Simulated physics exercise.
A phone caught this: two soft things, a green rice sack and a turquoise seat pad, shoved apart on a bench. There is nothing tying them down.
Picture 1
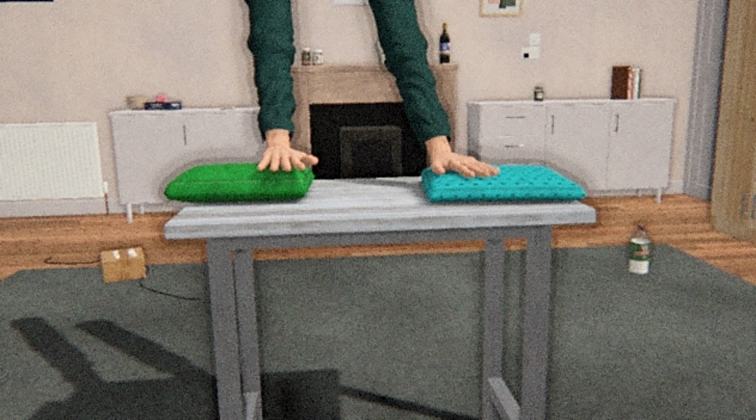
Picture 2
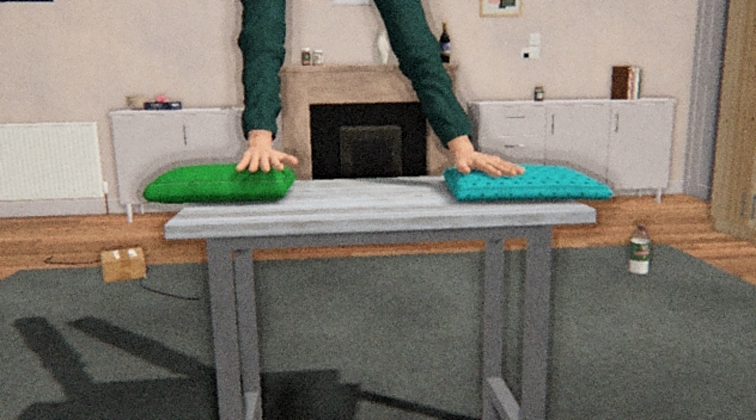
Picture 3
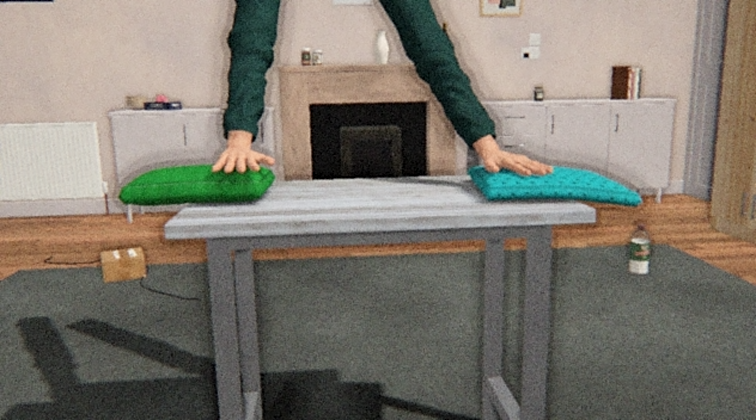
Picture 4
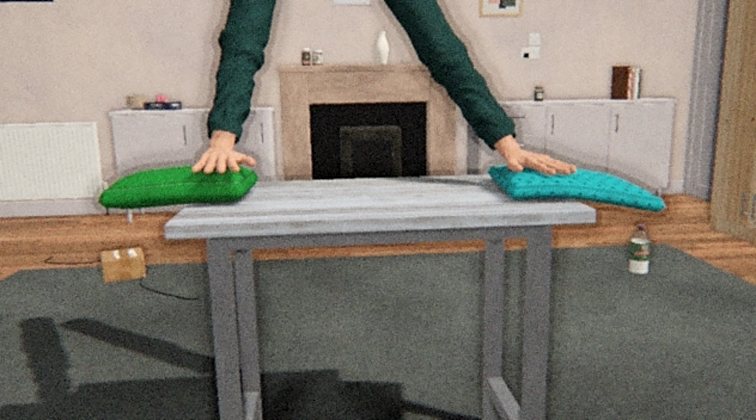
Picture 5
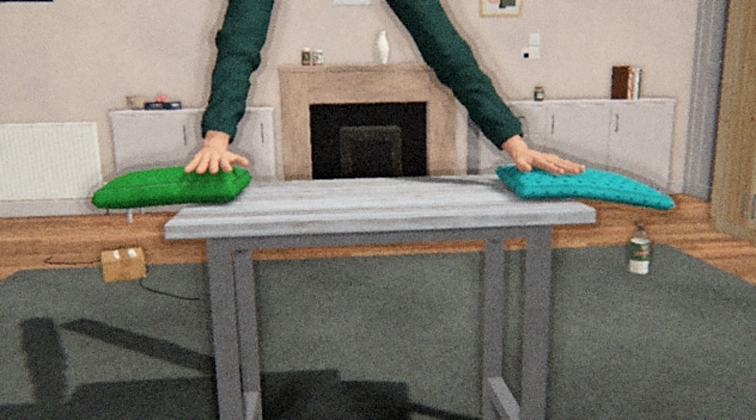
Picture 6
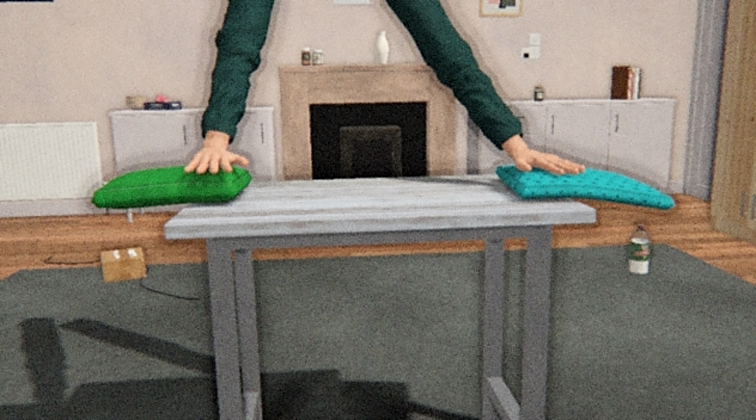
Two hands pressed on a green cushion and a turquoise one on a gray bench and slid them apart, green left and turquoise right, until both jutted past the ends and the hands stayed there.
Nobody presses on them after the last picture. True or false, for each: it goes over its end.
One by one, the green rice sack true, it falls; the turquoise seat pad true, it falls.
Then, 0.34 s after the last picture, rice sack falling near (170, 230); seat pad falling near (571, 227).
Then, 0.60 s after the last picture, rice sack on the floor; seat pad on the floor near (562, 400).
At rest, rice sack on the floor; seat pad on the floor. The green rice sack goes down and the turquoise seat pad slumps off the end.
